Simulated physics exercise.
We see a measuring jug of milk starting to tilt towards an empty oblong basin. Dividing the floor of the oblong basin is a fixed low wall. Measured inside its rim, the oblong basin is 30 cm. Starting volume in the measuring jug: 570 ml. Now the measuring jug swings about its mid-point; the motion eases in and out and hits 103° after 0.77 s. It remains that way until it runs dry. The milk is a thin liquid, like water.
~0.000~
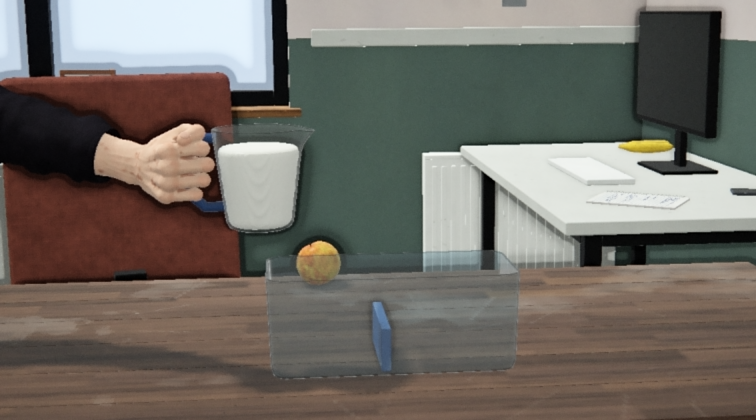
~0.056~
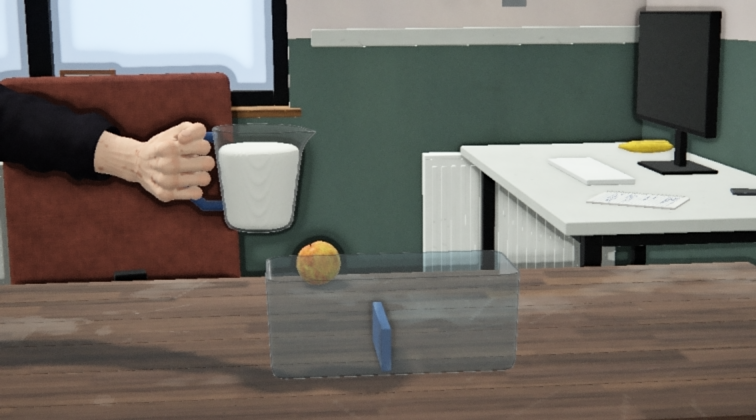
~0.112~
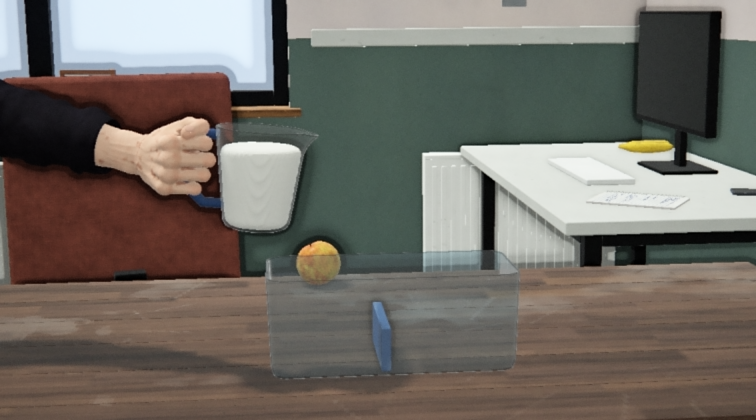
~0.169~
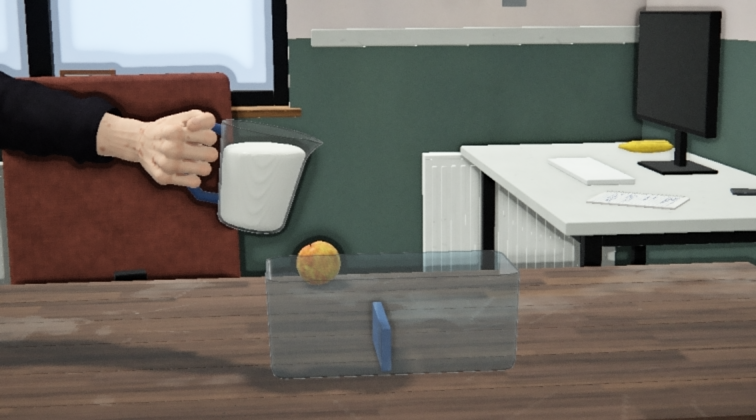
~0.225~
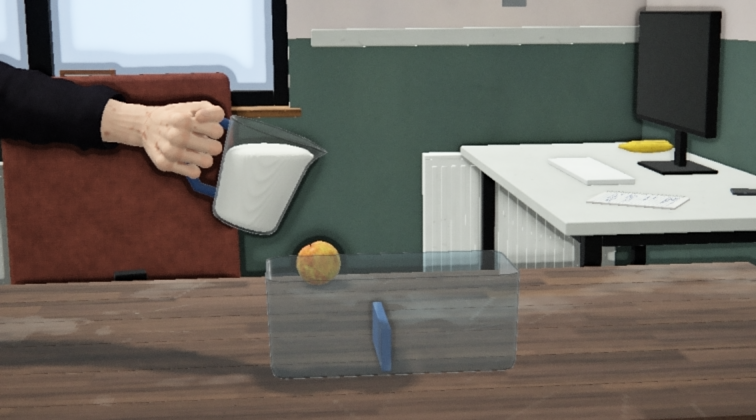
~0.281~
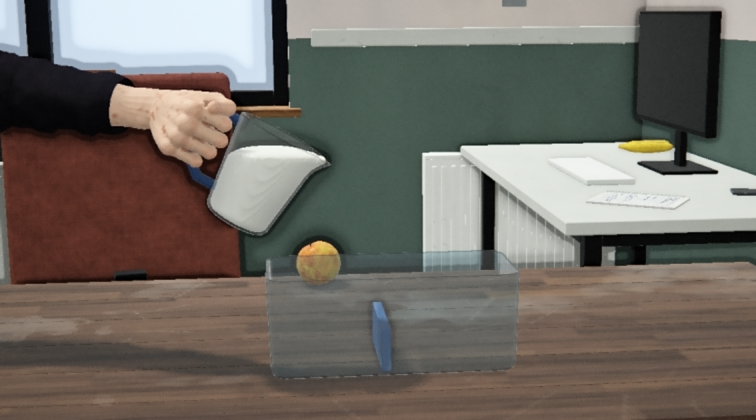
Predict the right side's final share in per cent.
The right side finishes with roughly 11 per cent.
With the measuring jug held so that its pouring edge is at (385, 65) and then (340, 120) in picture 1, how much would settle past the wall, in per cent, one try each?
Respectively about 90 and 70 percent.
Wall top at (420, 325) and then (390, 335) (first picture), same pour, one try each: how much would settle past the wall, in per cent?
10 % and 20 %.
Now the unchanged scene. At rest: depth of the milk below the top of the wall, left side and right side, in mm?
Left side: Around 24 mm. Right side: Around 52 mm.
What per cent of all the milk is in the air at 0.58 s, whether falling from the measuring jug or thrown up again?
It comes to roughly 20 per cent.
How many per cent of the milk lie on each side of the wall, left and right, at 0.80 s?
About 66 % left, 10 % right.
Then, 0.58 s in, the tilt is 88° and 60 per cent is still to pour, 14 is left of the wall and 6 right of it.
Then, 0.80 s in, the tilt is 103° and 13 per cent is still to pour, 67 is left of the wall and 10 right of it.
Then, 1.02 s in, the tilt is 103° and 1 per cent is still to pour, 85 is left of the wall and 10 right of it.
Then, 1.27 s in, the tilt is 103° and 0 per cent is still to pour, 86 is left of the wall and 11 right of it.
Finally, 86 per cent lies left of the wall, 11 right of it and 3 outside.
